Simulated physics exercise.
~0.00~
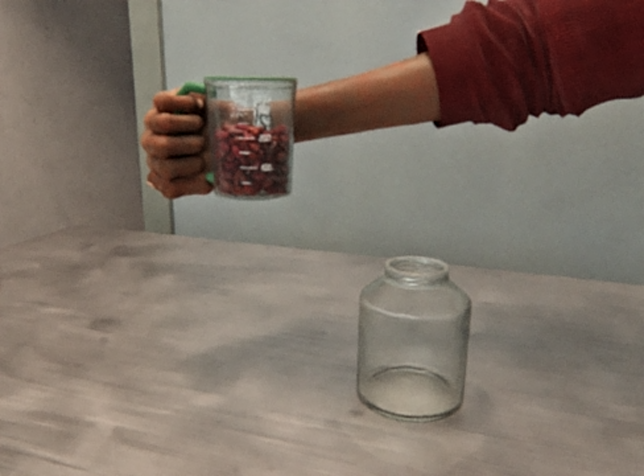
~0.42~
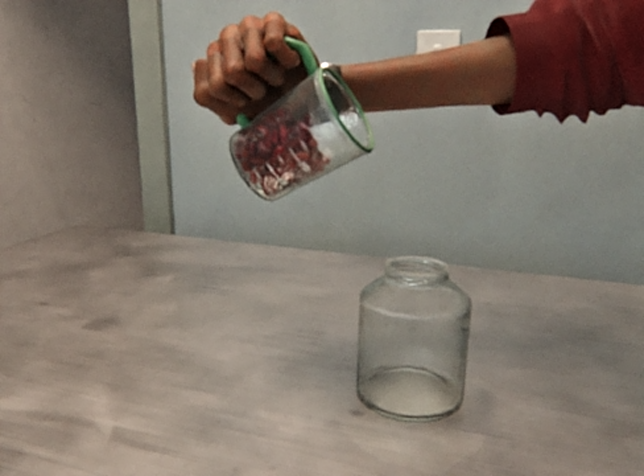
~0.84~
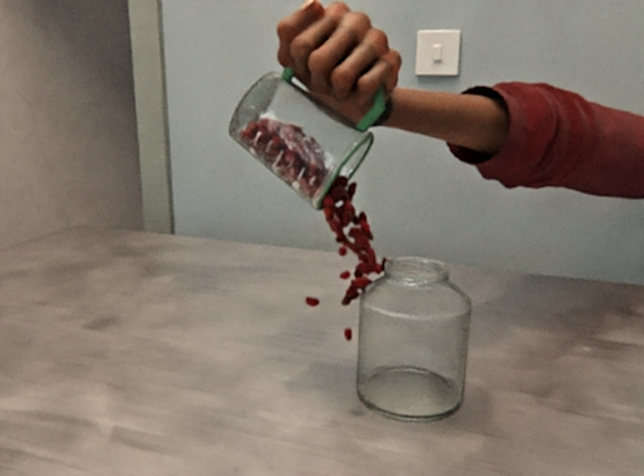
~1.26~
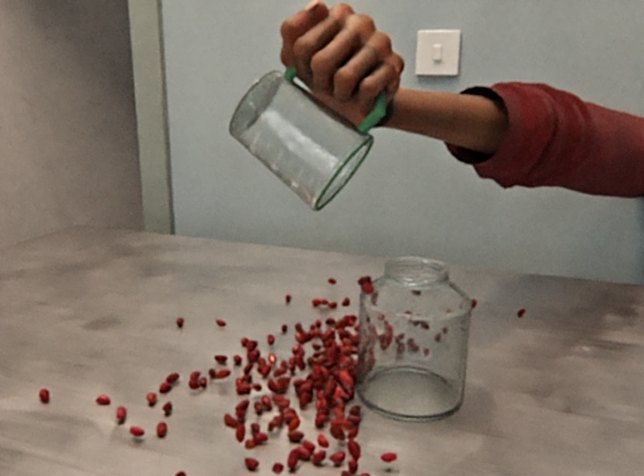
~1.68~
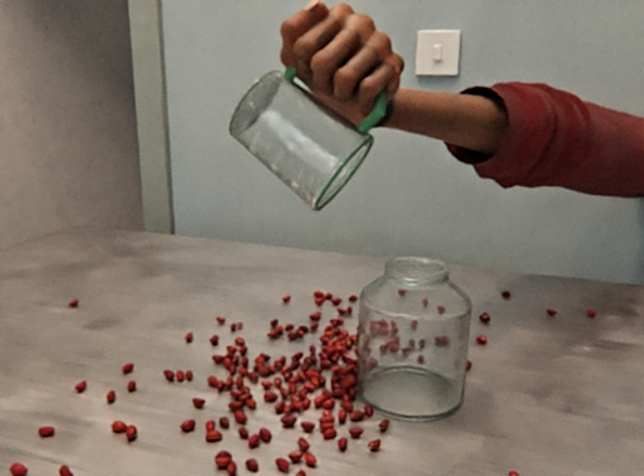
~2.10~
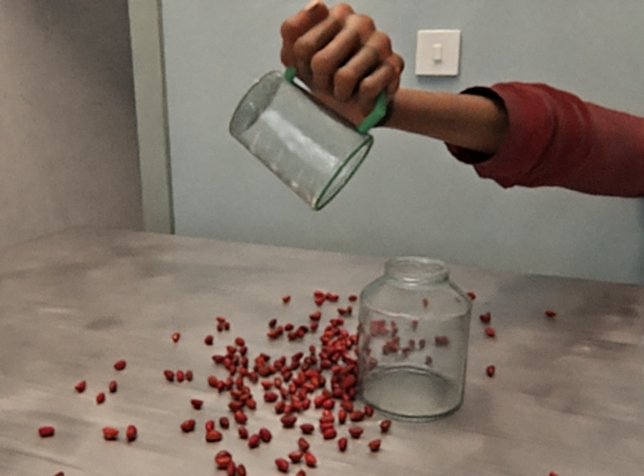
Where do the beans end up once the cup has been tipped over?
They end up spilt on the table around the jar, with practically none inside the jar and practically none left in the cup.
